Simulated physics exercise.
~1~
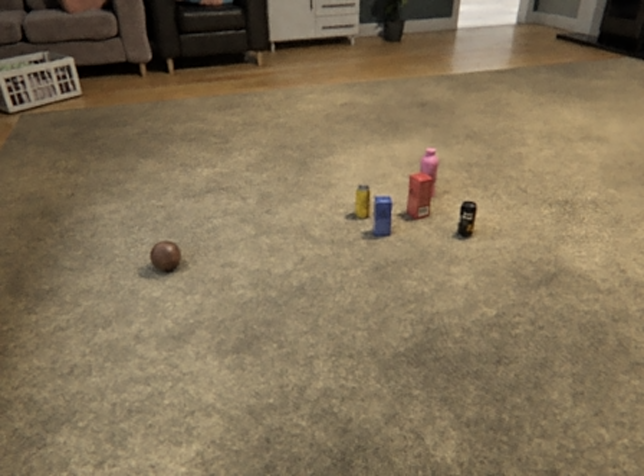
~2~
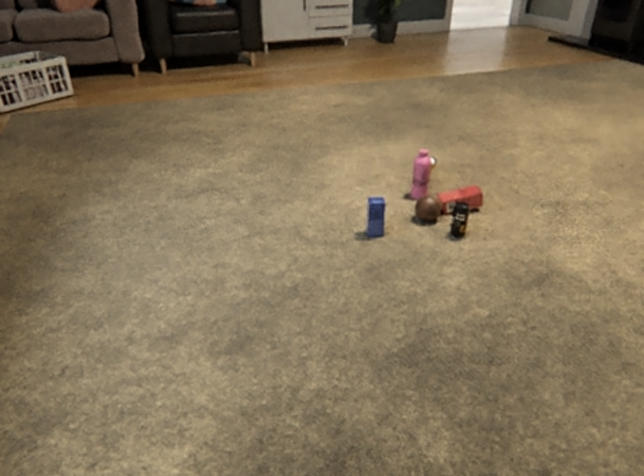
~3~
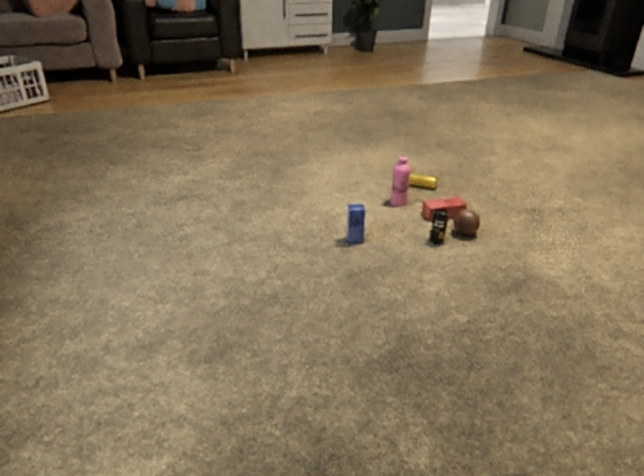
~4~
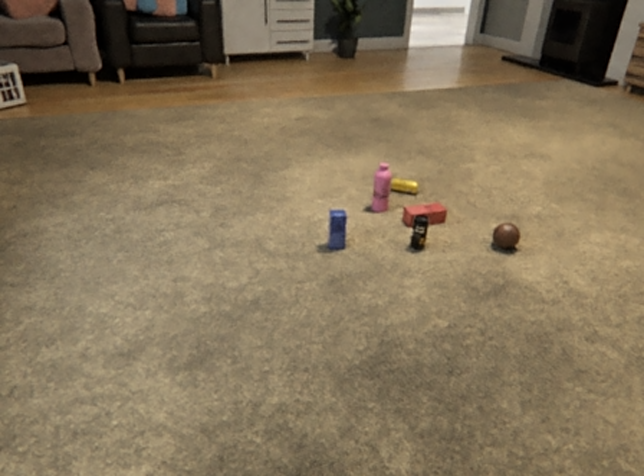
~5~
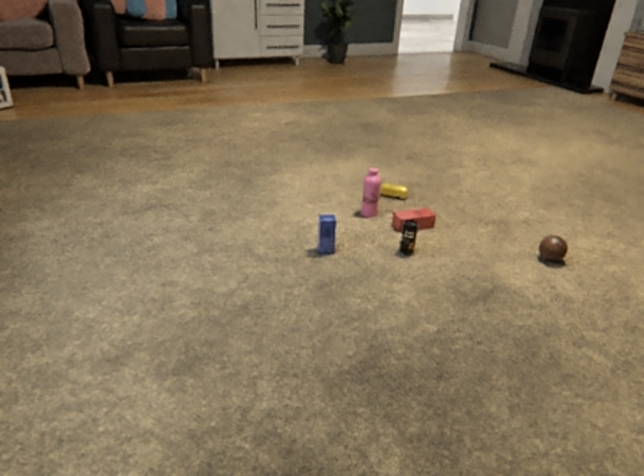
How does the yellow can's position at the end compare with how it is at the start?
At the start the yellow can stands upright near the blue carton, but by the end it is lying on its side on the carpet behind the pink bottle.
